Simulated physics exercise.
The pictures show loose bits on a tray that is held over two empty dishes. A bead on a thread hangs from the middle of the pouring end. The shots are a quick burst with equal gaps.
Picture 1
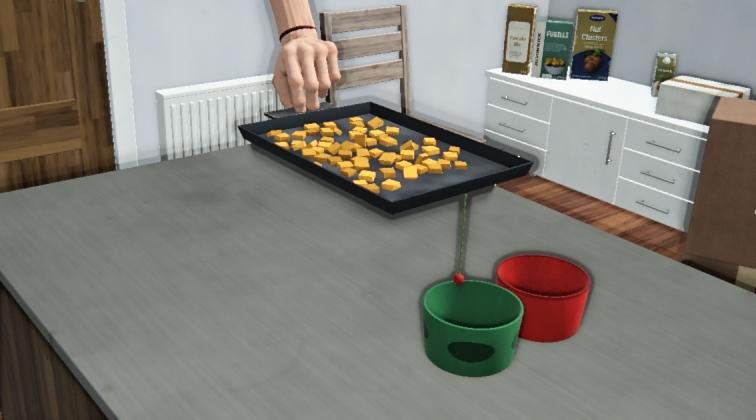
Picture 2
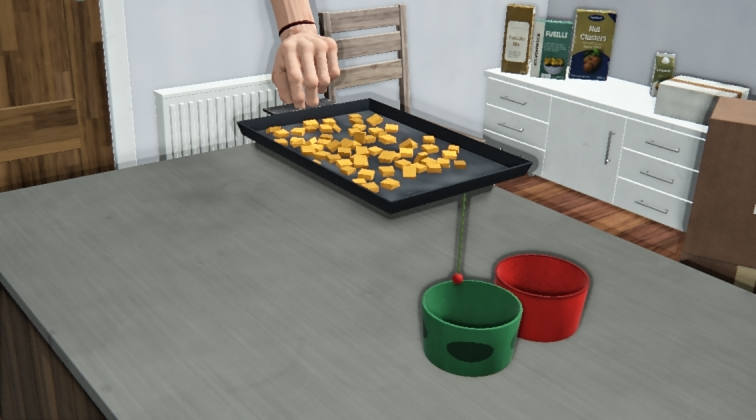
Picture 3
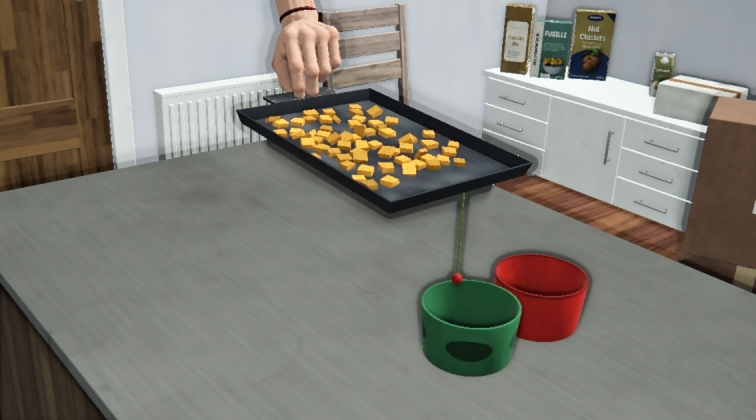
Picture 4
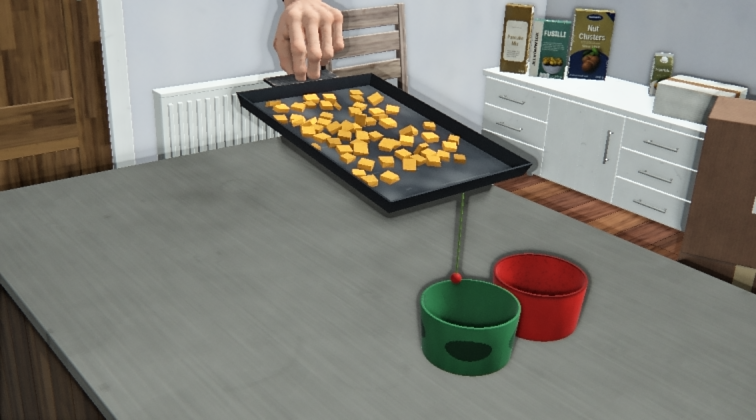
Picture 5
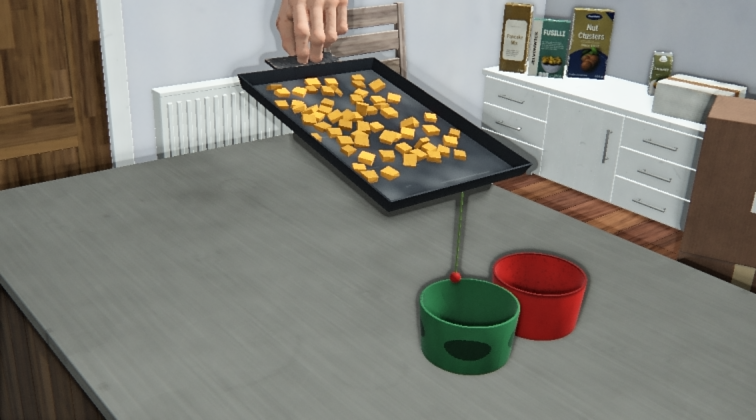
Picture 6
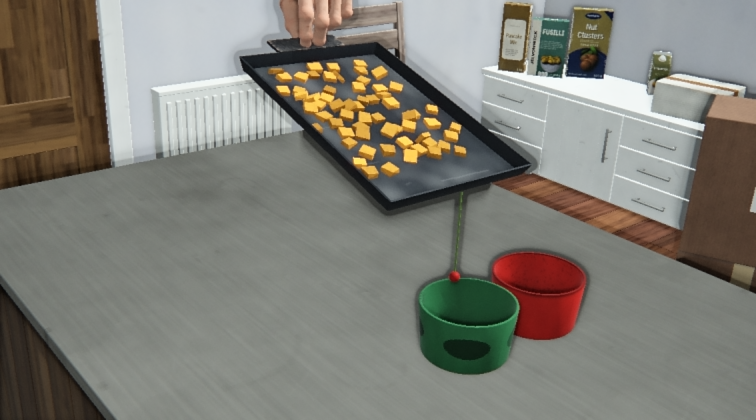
A hand raising the far end of a dark tray of small orange pieces, tilting it above green and red dishes.
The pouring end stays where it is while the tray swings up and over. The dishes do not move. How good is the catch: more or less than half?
Together they catch the larger part.
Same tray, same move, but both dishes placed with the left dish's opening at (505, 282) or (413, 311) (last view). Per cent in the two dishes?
First some 40, then 70 per cent.
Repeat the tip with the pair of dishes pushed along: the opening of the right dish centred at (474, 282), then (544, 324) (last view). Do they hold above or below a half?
At the first place not half, at the second the smaller part.
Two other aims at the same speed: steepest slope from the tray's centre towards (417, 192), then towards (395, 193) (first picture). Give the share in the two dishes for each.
The first gives 30 %, the second 10 %.
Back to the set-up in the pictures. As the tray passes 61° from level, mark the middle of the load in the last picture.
Around (459, 161).
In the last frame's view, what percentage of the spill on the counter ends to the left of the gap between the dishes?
Close to 60 per cent.
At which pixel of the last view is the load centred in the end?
Roughly at (478, 348).
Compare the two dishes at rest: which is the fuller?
More ends in left.
Just after the last frame, tray tipped steeply; almost all on the tray; just a few in the air.
A moment on, tray tipped right over; roughly half on the tray; roughly a quarter in the left dish; about a tenth in the right dish; about a tenth outside both; about a tenth in the air.
Further on, tray tipped past a quarter turn; roughly half in the left dish; roughly a quarter in the right dish; roughly a quarter outside both; just a few in the air.
When it is over, tray tipped past a quarter turn; roughly half in the left dish; roughly a quarter in the right dish; roughly a quarter outside both; just a few in the air.
